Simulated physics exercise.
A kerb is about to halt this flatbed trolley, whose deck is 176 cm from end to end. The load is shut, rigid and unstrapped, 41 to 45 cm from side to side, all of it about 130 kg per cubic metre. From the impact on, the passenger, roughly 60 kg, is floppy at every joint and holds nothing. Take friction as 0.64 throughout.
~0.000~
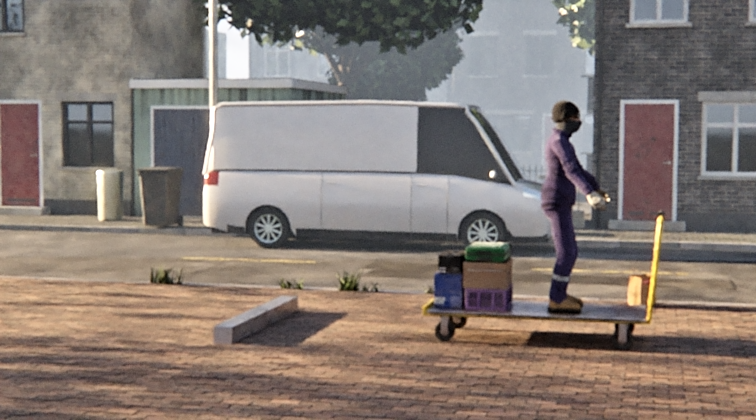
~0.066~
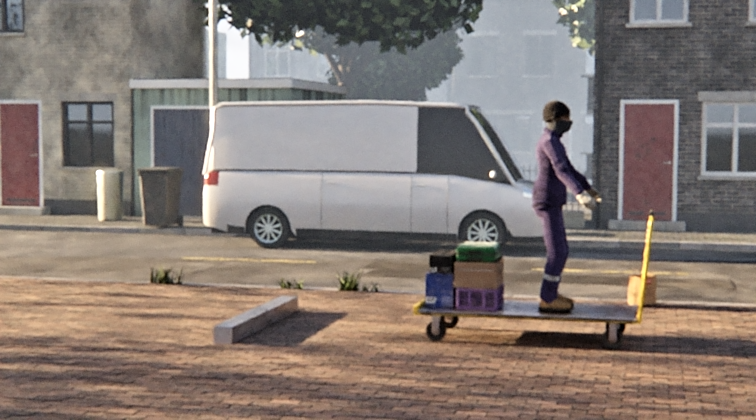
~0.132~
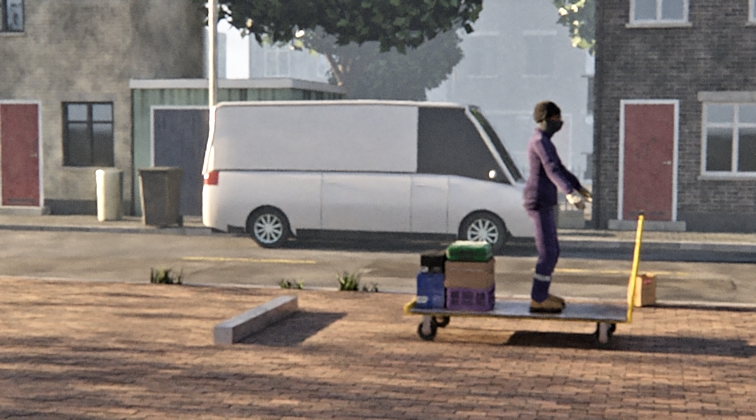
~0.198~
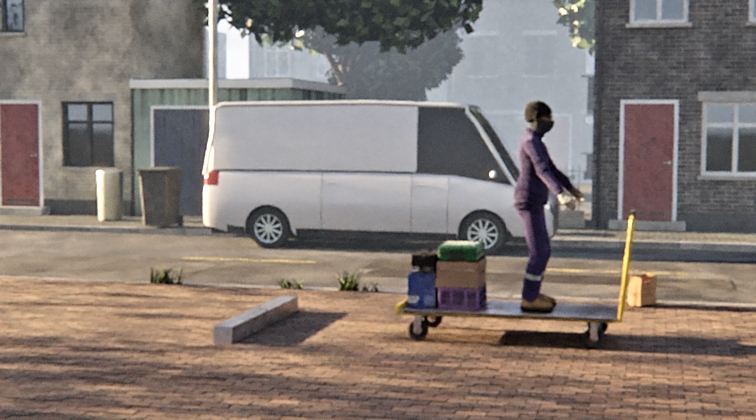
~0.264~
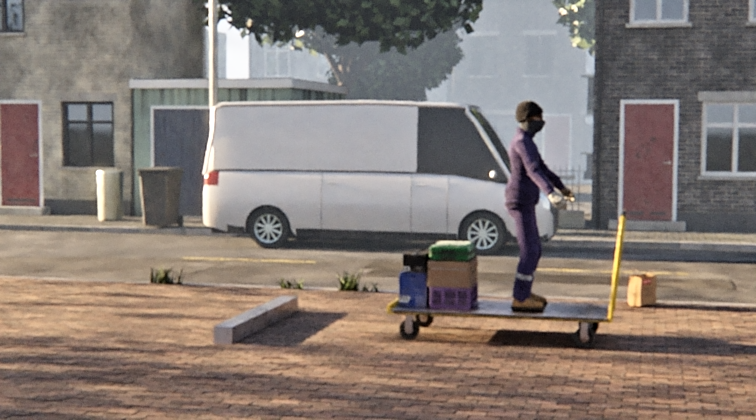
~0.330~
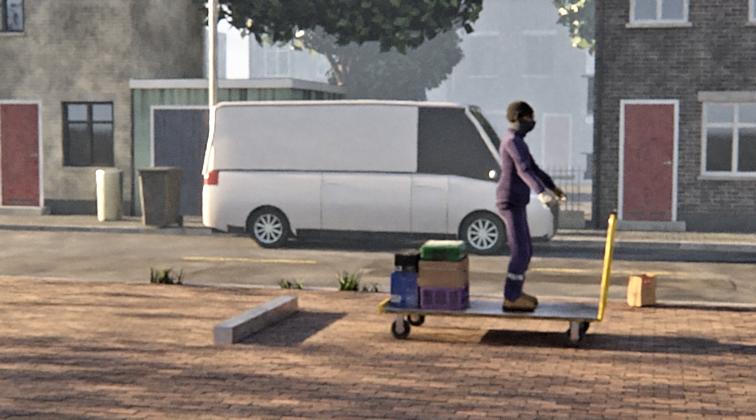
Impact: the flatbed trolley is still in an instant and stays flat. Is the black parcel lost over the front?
In the end the black parcel flies off.
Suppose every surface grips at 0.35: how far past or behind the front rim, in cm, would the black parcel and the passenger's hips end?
Then black 20 past, hips 40 behind.
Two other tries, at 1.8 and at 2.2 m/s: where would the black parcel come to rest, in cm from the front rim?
About 50 cm past and 120 cm past.
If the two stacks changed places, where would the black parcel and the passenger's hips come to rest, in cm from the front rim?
In that case black 20 behind, hips 30 behind.
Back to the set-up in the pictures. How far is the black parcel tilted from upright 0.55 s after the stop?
Roughly 40° from upright.
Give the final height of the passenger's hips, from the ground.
Roughly 75 cm above it.
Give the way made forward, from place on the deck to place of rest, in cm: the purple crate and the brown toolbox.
About: Purple 5, brown 5.
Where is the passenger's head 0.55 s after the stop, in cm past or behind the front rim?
Some 80 cm behind it.
Impact comes at 1.37 s.
After 1.92 s the black parcel is 19 cm past the rim, tilted 35°, near (238, 267) in the last picture's view.
After 2.37 s the black parcel is 64 cm past the rim, tilted 180°, near (192, 313) in the last picture's view.
At rest, 5.4 s, past the rim, black parcel; behind it, green suitcase, blue parcel, purple crate, brown toolbox and the passenger's hips.
